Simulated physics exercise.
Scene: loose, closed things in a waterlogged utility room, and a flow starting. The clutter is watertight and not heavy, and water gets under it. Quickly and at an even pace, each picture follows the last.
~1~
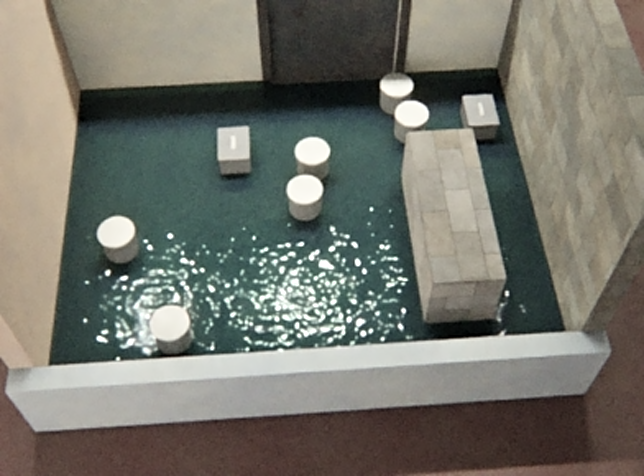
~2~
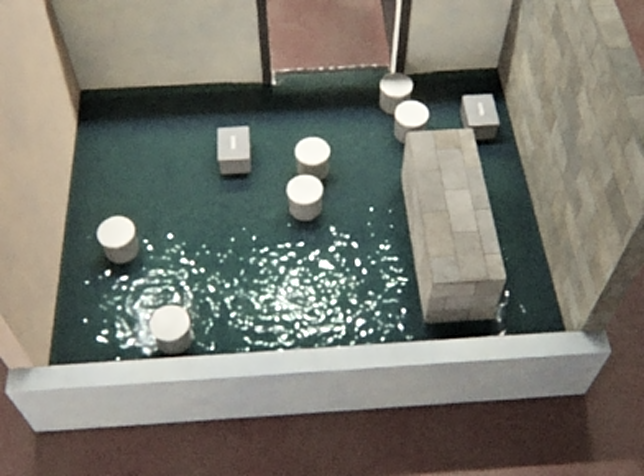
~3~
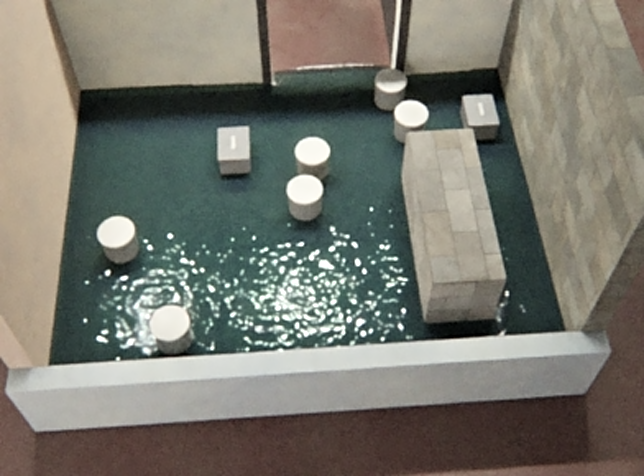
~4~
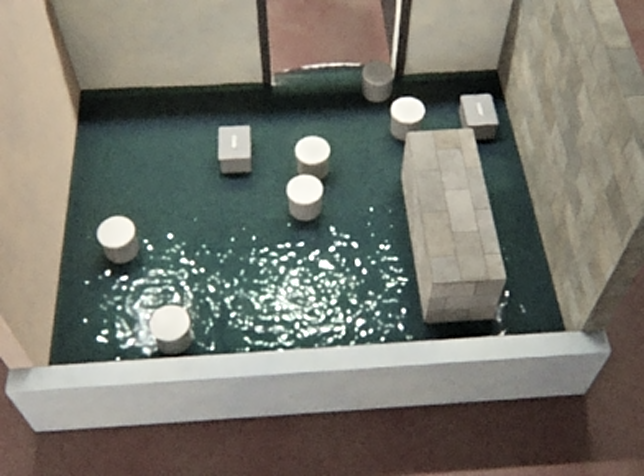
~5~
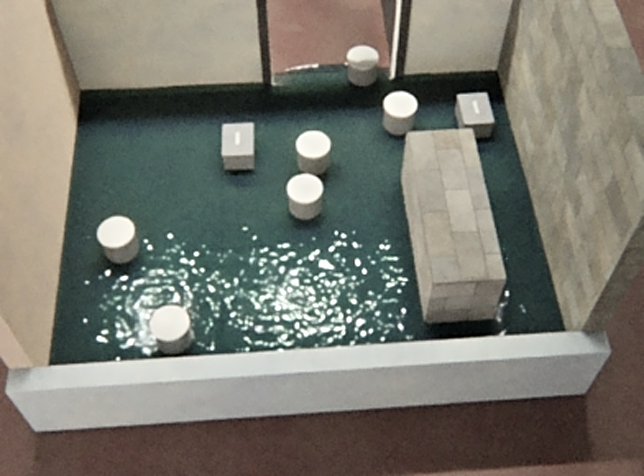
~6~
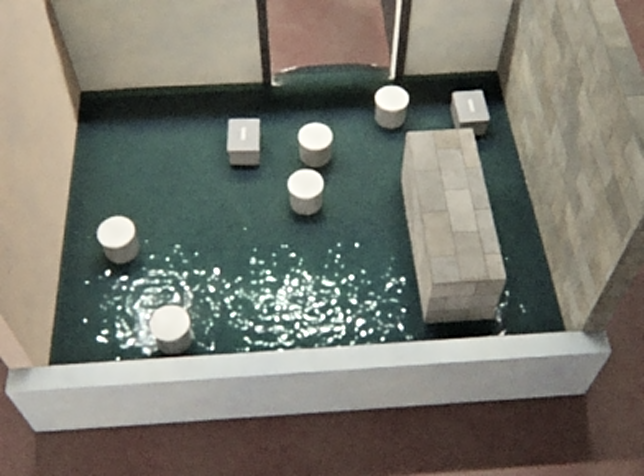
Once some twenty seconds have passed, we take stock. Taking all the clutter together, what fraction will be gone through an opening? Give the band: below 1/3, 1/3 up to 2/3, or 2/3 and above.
It reaches two thirds.
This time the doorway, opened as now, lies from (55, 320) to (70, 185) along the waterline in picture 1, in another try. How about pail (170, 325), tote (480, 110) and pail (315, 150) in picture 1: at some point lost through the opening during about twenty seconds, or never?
In turn: Carried outside, stays, carried outside.
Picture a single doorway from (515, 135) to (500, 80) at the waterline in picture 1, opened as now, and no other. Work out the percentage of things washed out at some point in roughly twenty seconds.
Roughly 80 in a hundred.
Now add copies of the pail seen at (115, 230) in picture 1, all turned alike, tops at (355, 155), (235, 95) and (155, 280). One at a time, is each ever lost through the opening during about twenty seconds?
Outcome for each, listed in order: Leaves, leaves, does not leave.
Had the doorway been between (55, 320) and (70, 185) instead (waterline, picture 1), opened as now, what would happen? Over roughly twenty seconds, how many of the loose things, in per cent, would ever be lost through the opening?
60 per cent or so.
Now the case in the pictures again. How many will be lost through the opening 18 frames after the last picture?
Tally: 6.
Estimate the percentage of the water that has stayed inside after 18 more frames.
About 68 percent.
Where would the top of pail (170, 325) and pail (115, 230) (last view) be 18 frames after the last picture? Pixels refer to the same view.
Estimate - first: (195, 312), second: (142, 204).
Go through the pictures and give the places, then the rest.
In the first picture, a pail at (412, 113) floats; a pail at (313, 151), afloat; 0 of 8 have shifted.
In the second picture, a pail at (412, 113) floats; a pail at (313, 151), afloat; 0 of 8 have shifted.
In the third picture, a pail at (411, 113), afloat; a pail at (313, 151), afloat; 1 of 8 have shifted.
In the fourth picture, a pail at (408, 110) floats, close to its start; a pail at (312, 150), afloat; 2 of 8 have shifted.
In the fifth picture, a pail at (400, 104), afloat, close to its start; a pail at (313, 144) floats, close to its start; 5 of 8 have shifted.
In the sixth picture, a pail at (392, 98), afloat, close to its start; a pail at (315, 136) floats, close to its start; 6 of 8 have shifted.
A moment on, 2 of 8 are out; 6 afloat.
Next, 6 of 8 are out; 2 afloat.
Later, 6 of 8 are out; 2 afloat.
In the end, 6 of 8 are out; 2 afloat.
